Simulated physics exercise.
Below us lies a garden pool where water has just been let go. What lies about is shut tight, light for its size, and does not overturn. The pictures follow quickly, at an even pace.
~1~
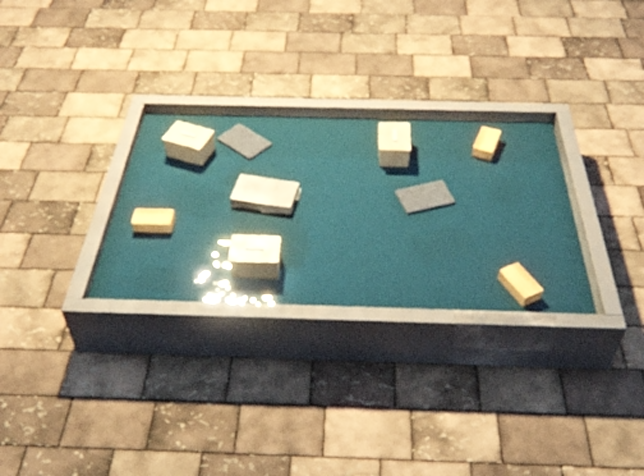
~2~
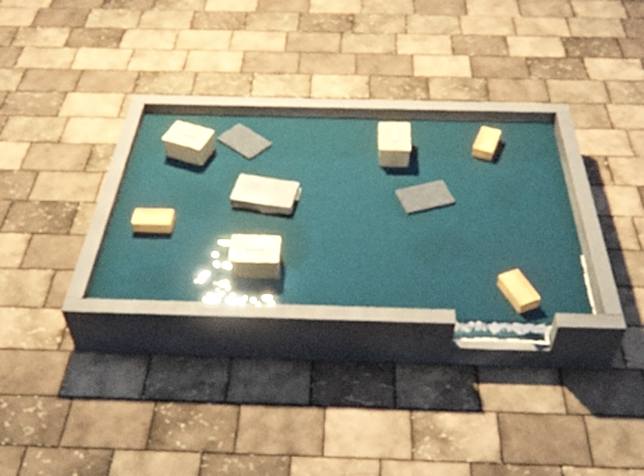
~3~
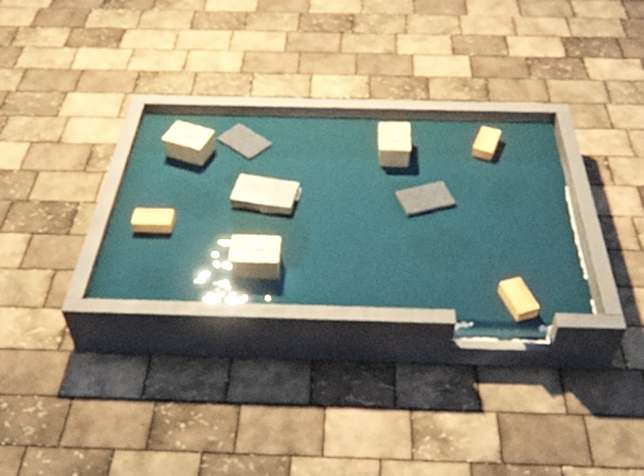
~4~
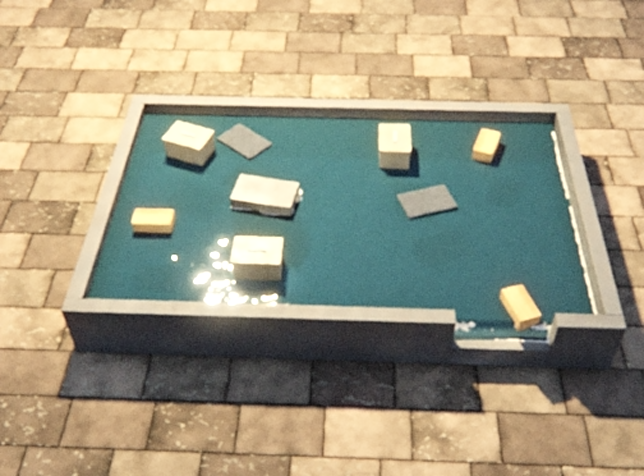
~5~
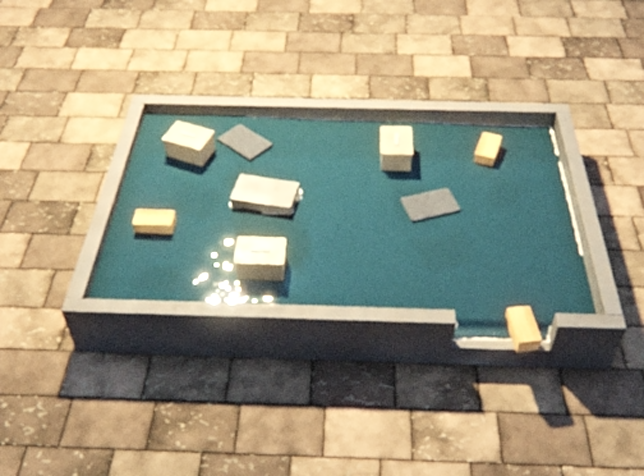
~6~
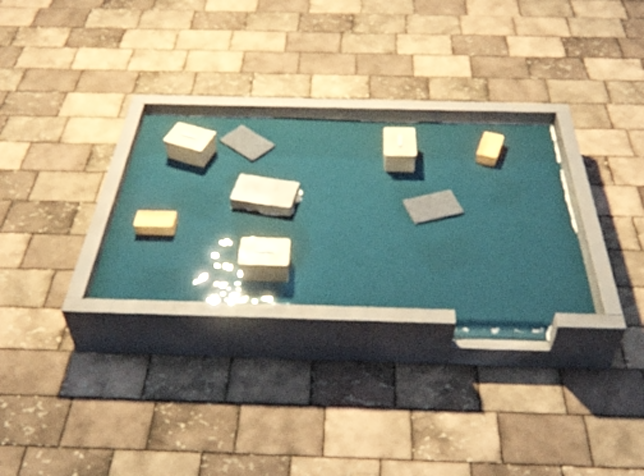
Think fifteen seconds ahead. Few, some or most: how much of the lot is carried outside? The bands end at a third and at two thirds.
That comes to less than a third.
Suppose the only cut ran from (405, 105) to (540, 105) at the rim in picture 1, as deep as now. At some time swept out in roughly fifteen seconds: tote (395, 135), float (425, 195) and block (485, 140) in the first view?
In that order: Washed out, out, washed out.
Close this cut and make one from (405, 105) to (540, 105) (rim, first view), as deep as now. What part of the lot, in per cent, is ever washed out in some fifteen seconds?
Close to 40 %.
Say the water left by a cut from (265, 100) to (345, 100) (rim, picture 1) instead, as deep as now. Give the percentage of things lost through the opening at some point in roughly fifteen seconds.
I make it 10 per cent.
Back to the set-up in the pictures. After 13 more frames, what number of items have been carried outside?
The number is 1.
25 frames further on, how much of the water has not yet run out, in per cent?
I make it 78 per cent.
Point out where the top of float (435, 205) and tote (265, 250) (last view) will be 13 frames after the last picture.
Around (458, 230) and (298, 259).
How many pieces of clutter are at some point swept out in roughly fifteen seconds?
That makes 1.
A moment on, 1 of 8 are out; 7 afloat.
Next, 1 of 8 are out; 7 afloat.
Later, 1 of 8 are out; 7 afloat.
In the end, 1 of 8 are out; 7 afloat.
